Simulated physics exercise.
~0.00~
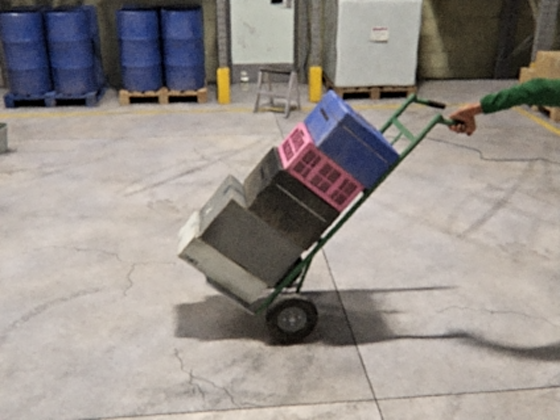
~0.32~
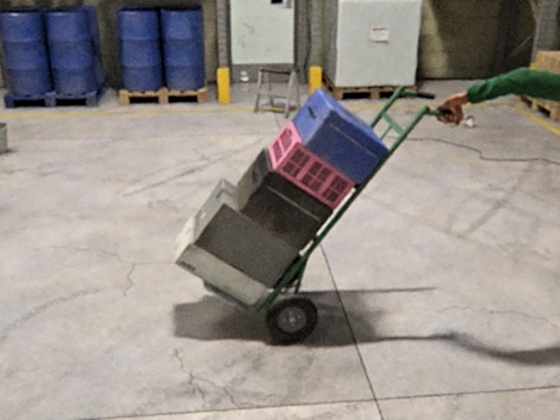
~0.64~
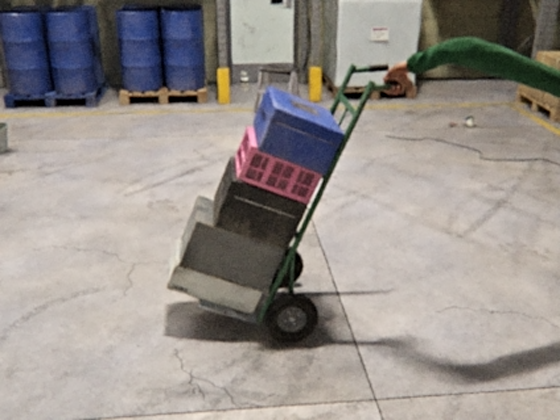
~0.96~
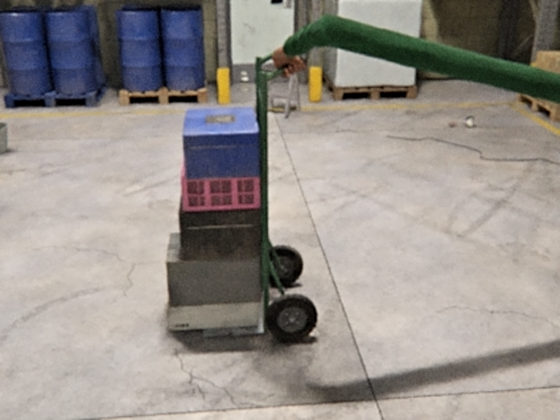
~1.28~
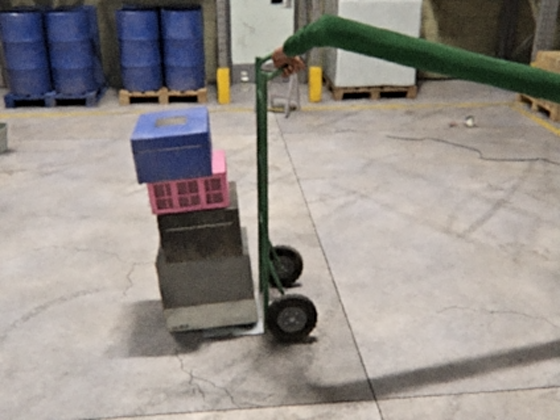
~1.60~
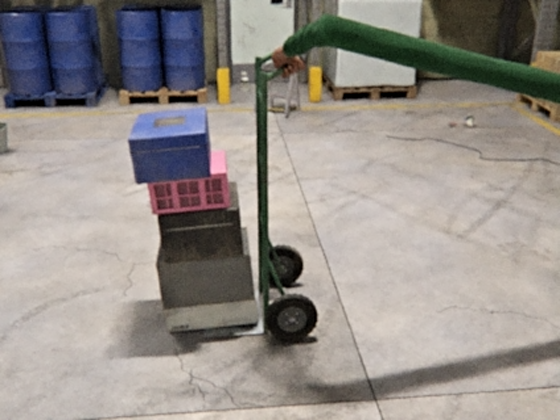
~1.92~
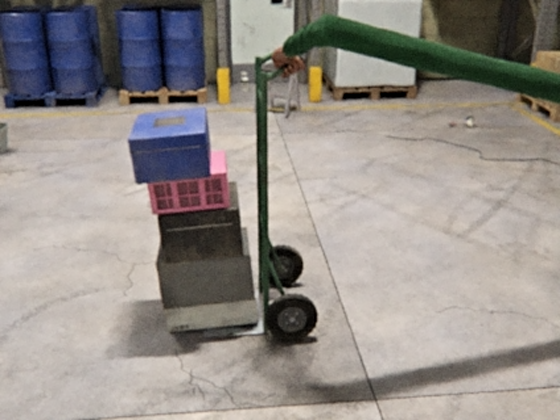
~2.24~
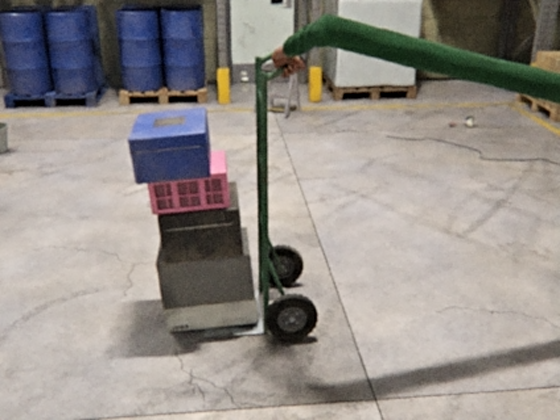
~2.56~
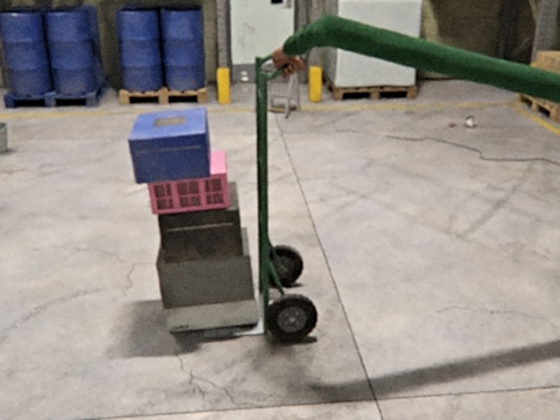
Green hand truck tilting upright in a gloved or bare hand's grip, its stacked boxes sliding left and settling in a staggered pile.
